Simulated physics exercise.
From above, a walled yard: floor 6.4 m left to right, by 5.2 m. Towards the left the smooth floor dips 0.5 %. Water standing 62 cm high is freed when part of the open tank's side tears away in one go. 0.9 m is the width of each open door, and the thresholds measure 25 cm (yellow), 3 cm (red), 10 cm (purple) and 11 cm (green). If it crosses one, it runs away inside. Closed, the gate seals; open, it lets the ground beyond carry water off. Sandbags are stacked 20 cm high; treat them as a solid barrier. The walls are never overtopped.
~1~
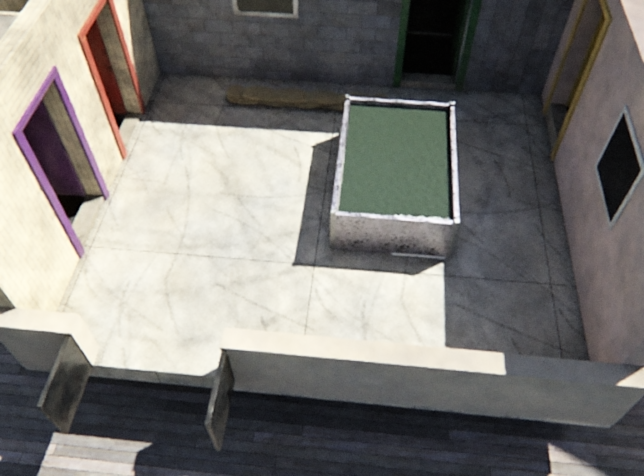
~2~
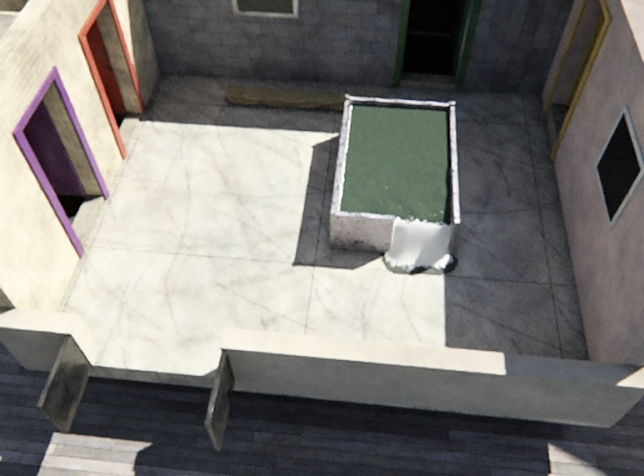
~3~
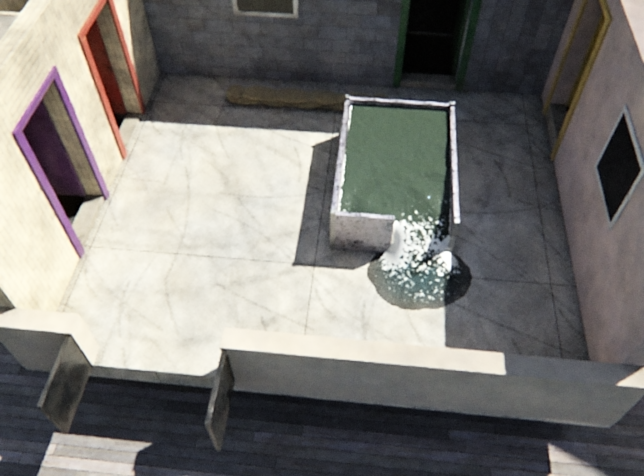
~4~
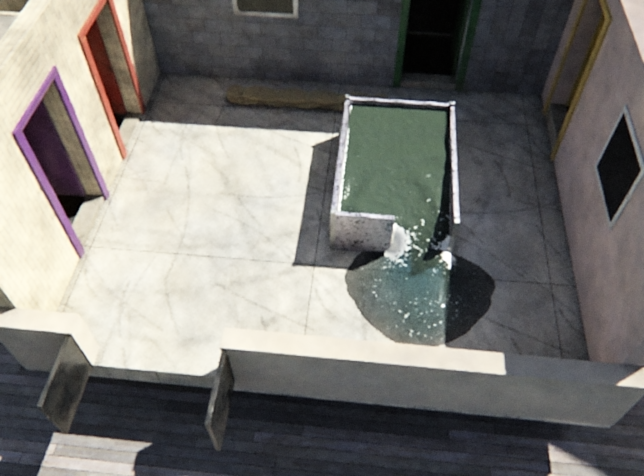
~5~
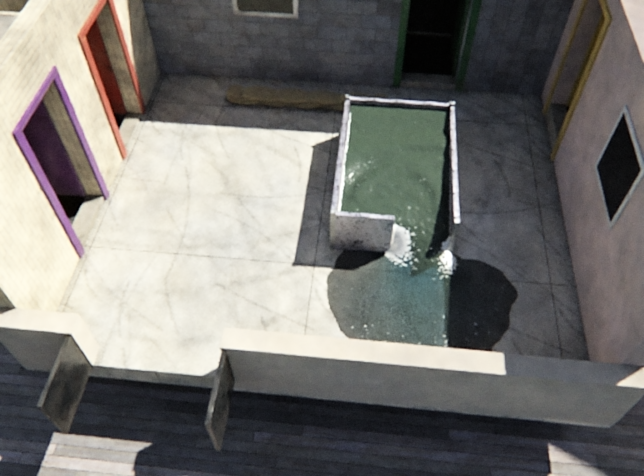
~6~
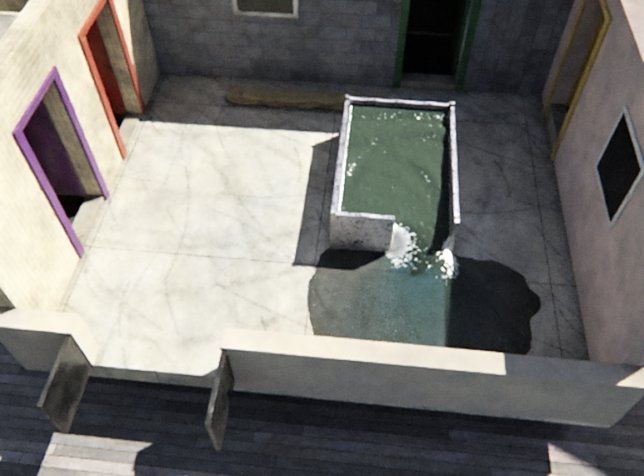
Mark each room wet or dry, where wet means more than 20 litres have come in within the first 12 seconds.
Yellow door - dry, red door - wet, purple door - dry, green door - dry.
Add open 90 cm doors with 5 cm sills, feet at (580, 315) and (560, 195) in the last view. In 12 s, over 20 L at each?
Door 1: Higher; door 2: Lower.
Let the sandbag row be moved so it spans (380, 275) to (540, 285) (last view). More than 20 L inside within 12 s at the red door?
Compared to the limit, red stays inside.
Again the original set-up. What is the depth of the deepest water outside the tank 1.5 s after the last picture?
I'd put it at close to 34 cm.
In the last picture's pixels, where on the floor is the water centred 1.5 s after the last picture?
Around (407, 246).
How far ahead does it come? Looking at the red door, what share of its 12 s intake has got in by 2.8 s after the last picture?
It comes to about 0 per cent.
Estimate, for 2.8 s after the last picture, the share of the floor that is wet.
Wet share: About 55 %.
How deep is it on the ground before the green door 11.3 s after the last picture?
It averages close to 7.0 centimetres.
Then, 0.7 s after the last picture water covers 15 % of the floor and is deepest (38 cm) near (588, 392); yellow door not reached, red door not reached, purple door not reached, green door not reached.
Then, 1.5 s after the last picture water covers 25 % of the floor and is deepest (34 cm) near (588, 392); yellow door not reached, red door not reached, purple door not reached, green door not reached.
Then, 2.8 s after the last picture water covers 55 % of the floor and is deepest (22 cm) near (588, 392); yellow door 3 cm at the sill, 0 L in, red door not reached, purple door 9 cm at the sill, 0 L in, green door not reached.
Then, 6.3 s after the last picture water covers 80 % of the floor and is deepest (13 cm) near (441, 364); yellow door 8 cm at the sill, 0 L in, red door 4 cm at the sill, 1 L in, purple door 8 cm at the sill, 0 L in, green door 9 cm at the sill, 1 L in.
Then, 11.3 s after the last picture water covers 90 % of the floor and is deepest (10 cm) near (112, 186); yellow door 7 cm at the sill, 0 L in, red door 8 cm at the sill, 42 L in, purple door 5 cm at the sill, 0 L in, green door 7 cm at the sill, 1 L in.
